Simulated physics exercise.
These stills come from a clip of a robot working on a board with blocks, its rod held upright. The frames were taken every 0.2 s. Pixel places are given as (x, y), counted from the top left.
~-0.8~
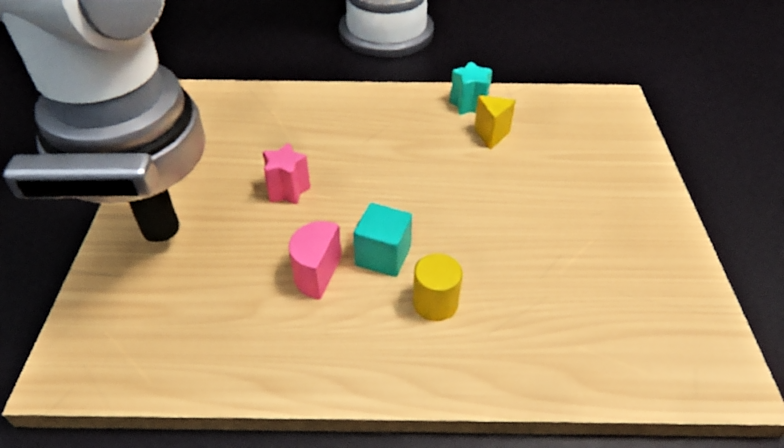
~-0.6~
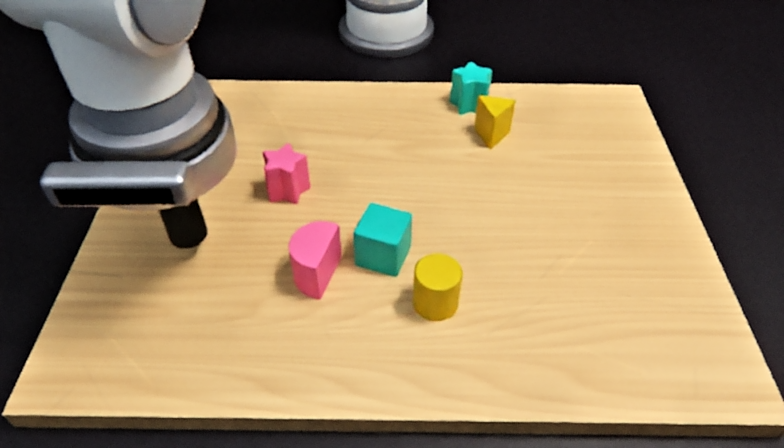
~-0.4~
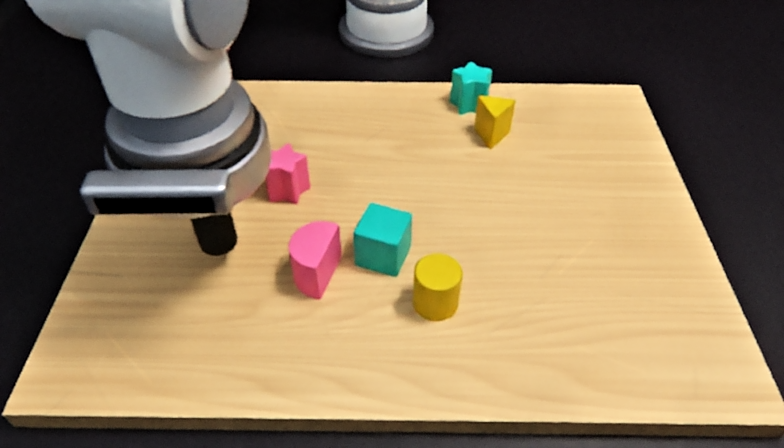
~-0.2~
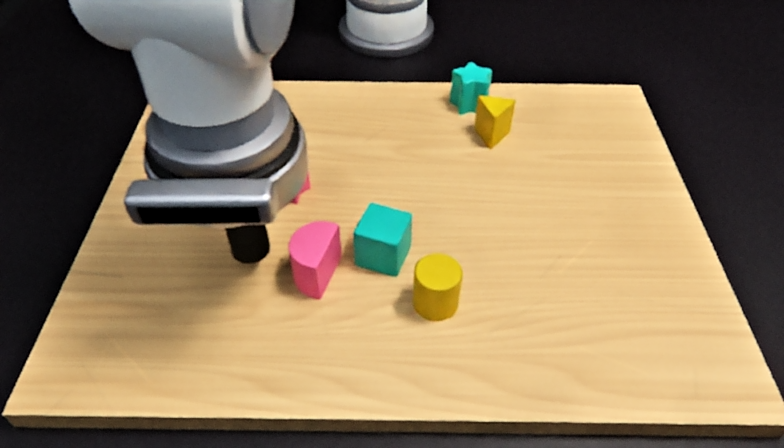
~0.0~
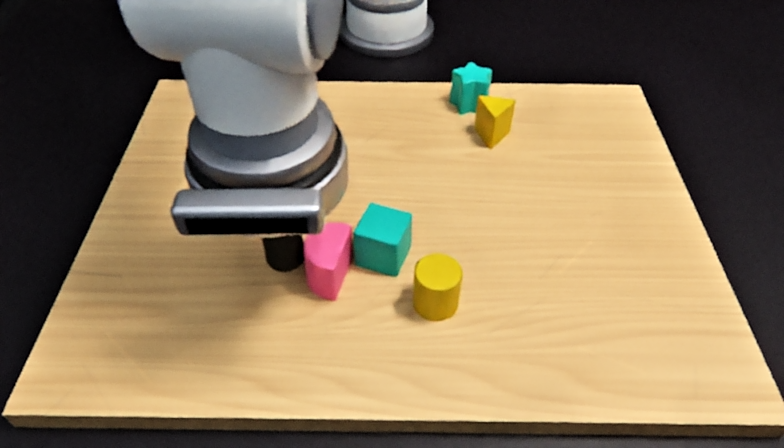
The clip opens on a wooden board holding pink, turquoise and yellow blocks, with a robot arm's dark rod lowered near the left side. The arm moves steadily right, passing in front of the pink star, then nudges the pink half-round block slightly toward the turquoise cube while the other visible blocks stay still.
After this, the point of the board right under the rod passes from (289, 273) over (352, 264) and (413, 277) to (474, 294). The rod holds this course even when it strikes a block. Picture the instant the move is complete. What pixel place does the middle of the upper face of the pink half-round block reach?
Its top middle is near (510, 240).
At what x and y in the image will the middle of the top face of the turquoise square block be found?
I predict (497, 204).
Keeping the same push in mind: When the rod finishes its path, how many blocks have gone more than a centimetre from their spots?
The number will come to 3 or more.
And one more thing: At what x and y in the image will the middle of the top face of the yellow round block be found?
It will end up at (492, 298).
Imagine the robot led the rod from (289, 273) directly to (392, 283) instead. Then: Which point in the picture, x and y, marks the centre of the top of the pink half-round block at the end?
Somewhere near (433, 241).
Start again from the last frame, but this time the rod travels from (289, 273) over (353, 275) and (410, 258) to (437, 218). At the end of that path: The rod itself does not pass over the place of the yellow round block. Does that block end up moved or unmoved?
Displaced, by a centimetre or more.
On the path given first. One third of the way, rod (351, 249); pink half-round block (393, 234); turquoise square block (439, 214).
Two thirds of the way, rod (414, 261); pink half-round block (456, 237), turned 35° anticlockwise; turquoise square block (480, 207), turned 40° anticlockwise; yellow round block (461, 277).
At the end, rod (477, 279); pink half-round block (510, 240), turned 85° anticlockwise; turquoise square block (497, 204), turned 80° anticlockwise; yellow round block (492, 298).
